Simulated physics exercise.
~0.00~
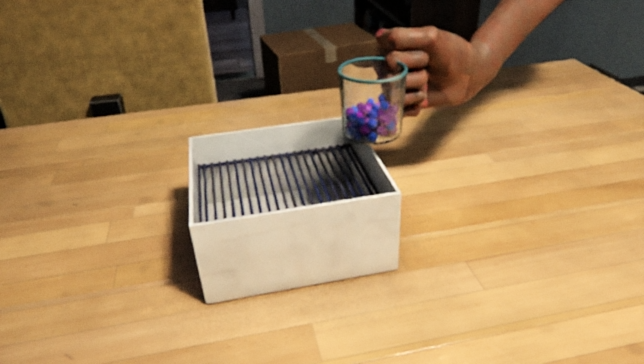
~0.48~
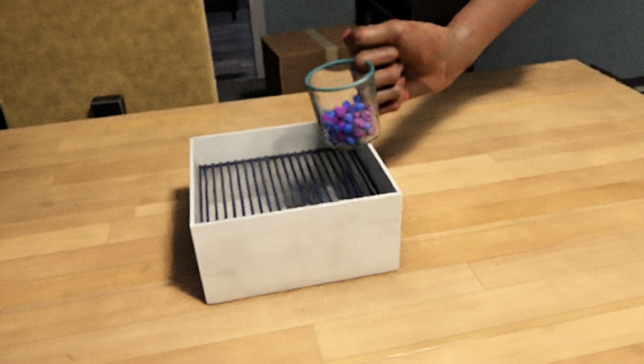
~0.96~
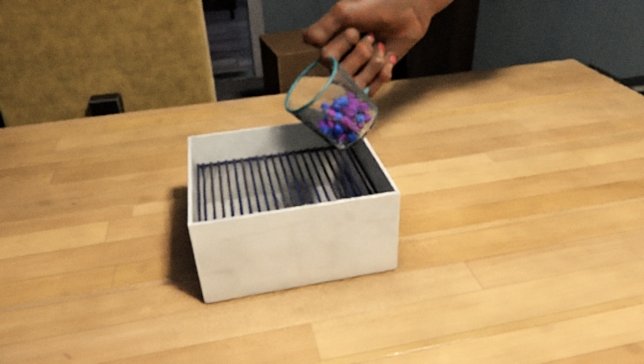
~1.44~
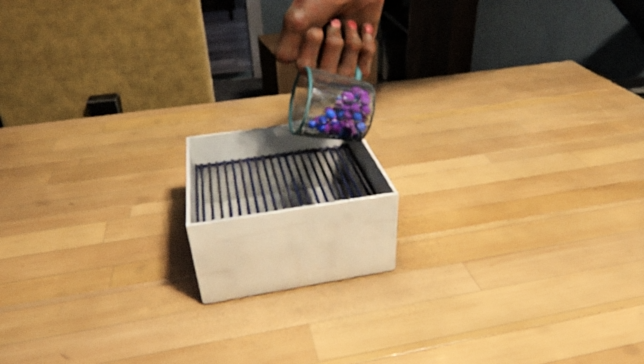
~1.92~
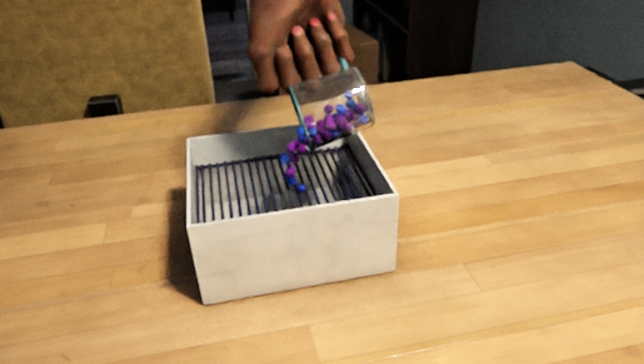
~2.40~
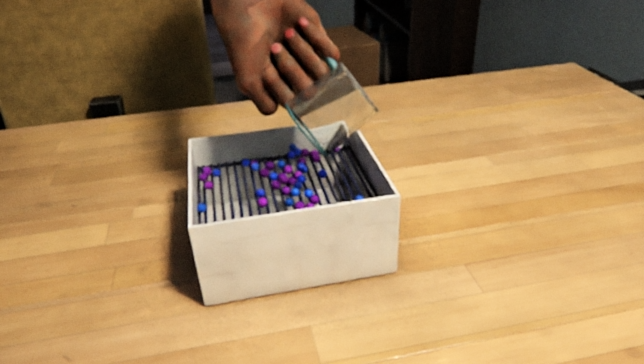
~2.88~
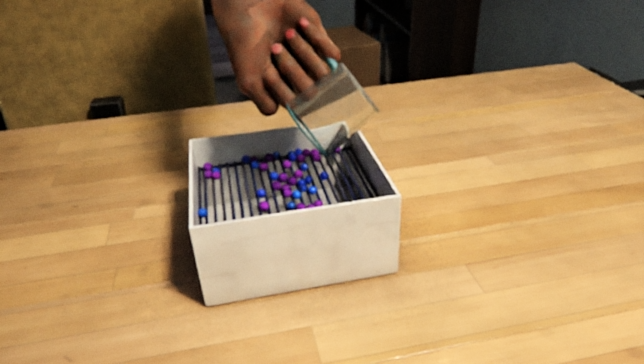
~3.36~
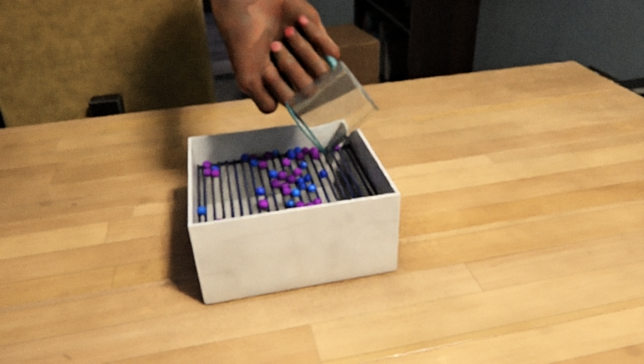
A hand holding a clear cup of blue and purple beads moves left over a white box with a wire rack, tipping the cup until the beads spill out and scatter across the wires, where both colours stay resting on top beneath the emptied, upturned cup.
